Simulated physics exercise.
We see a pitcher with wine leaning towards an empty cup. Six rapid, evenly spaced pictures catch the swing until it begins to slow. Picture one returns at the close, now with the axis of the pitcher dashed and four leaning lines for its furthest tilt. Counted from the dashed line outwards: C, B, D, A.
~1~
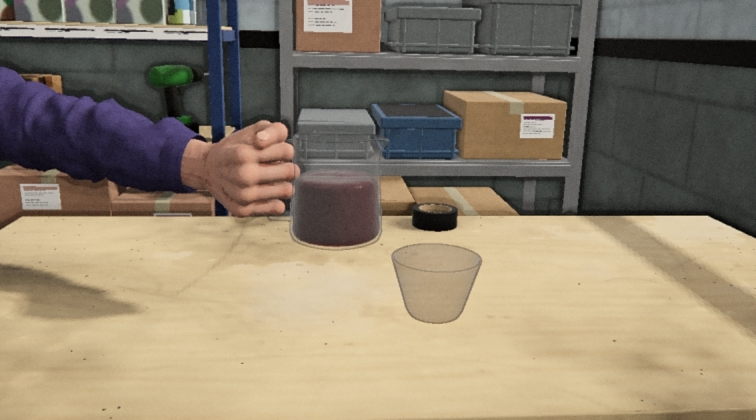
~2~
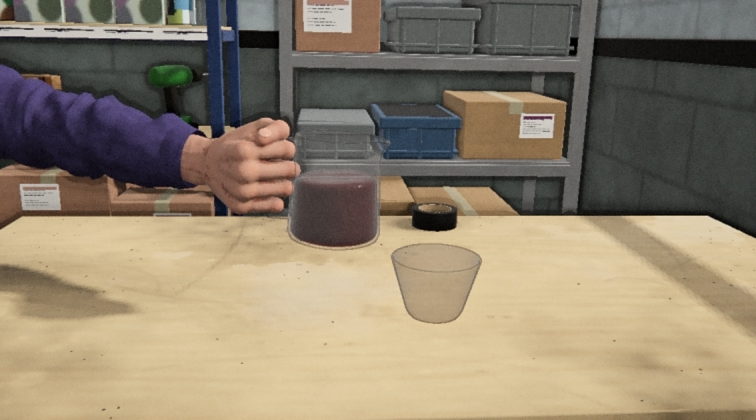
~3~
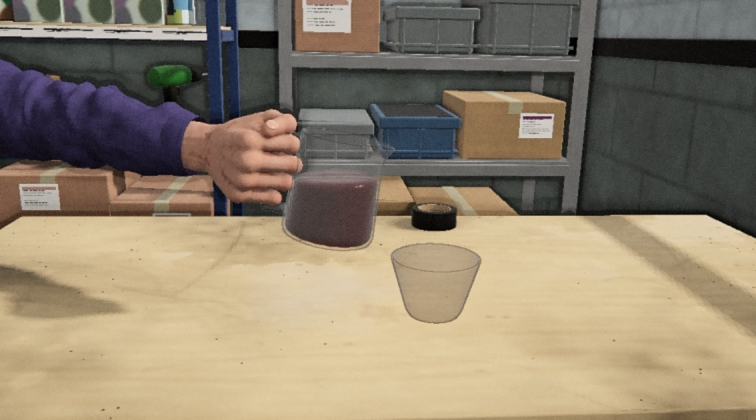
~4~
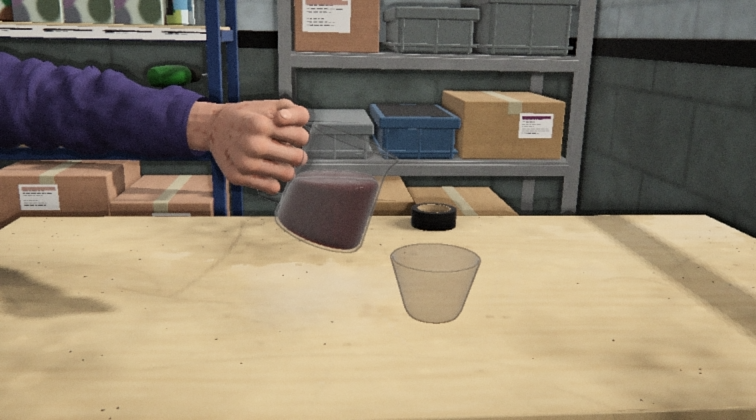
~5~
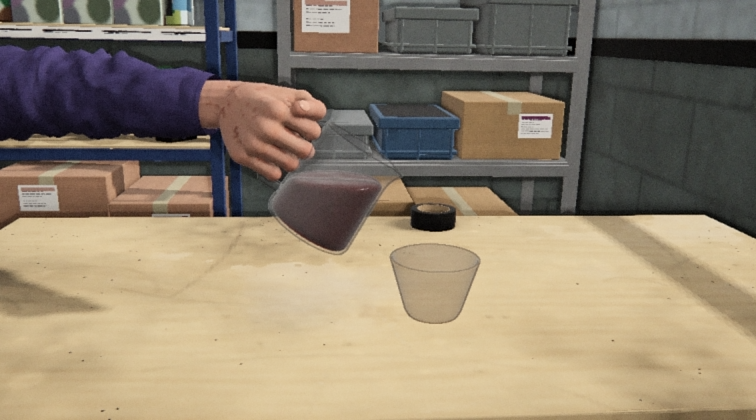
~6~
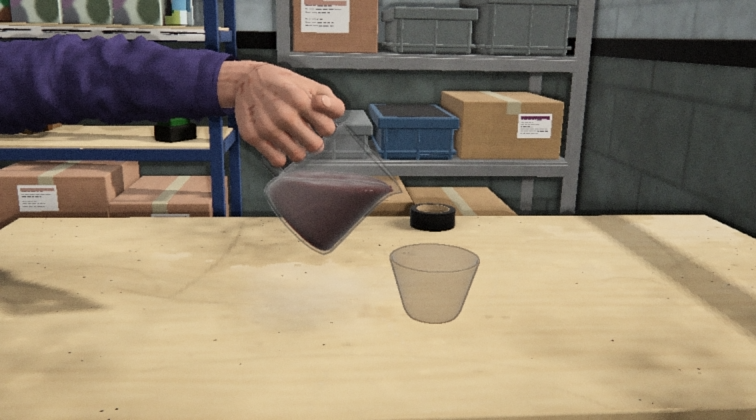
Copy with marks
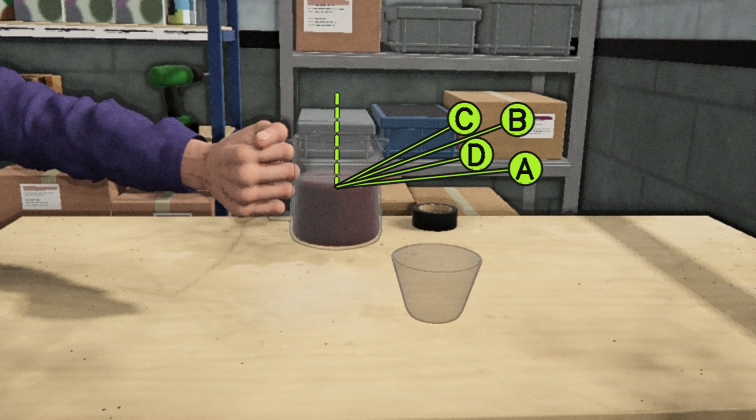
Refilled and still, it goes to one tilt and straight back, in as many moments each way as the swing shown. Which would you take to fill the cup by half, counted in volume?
The answer is mark B.
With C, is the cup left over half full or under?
Under.
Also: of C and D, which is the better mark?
The answer is D.
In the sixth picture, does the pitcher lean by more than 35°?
Yes.
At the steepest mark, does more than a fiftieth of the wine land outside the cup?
Yes, it does.
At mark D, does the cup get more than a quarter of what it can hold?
Yes.
On the marked copy, A at (508, 170); B at (501, 125); C at (449, 127); D at (460, 158).
With A, the cup ends with about 70 % of what it can hold; 15 % of the wine is spilt.
With B, the cup ends with about 45 % of what it can hold; 3 % of the wine is spilt.
With C, the cup ends with about 28 % of what it can hold.
With D, the cup ends with about 63 % of what it can hold; 6 % of the wine is spilt.
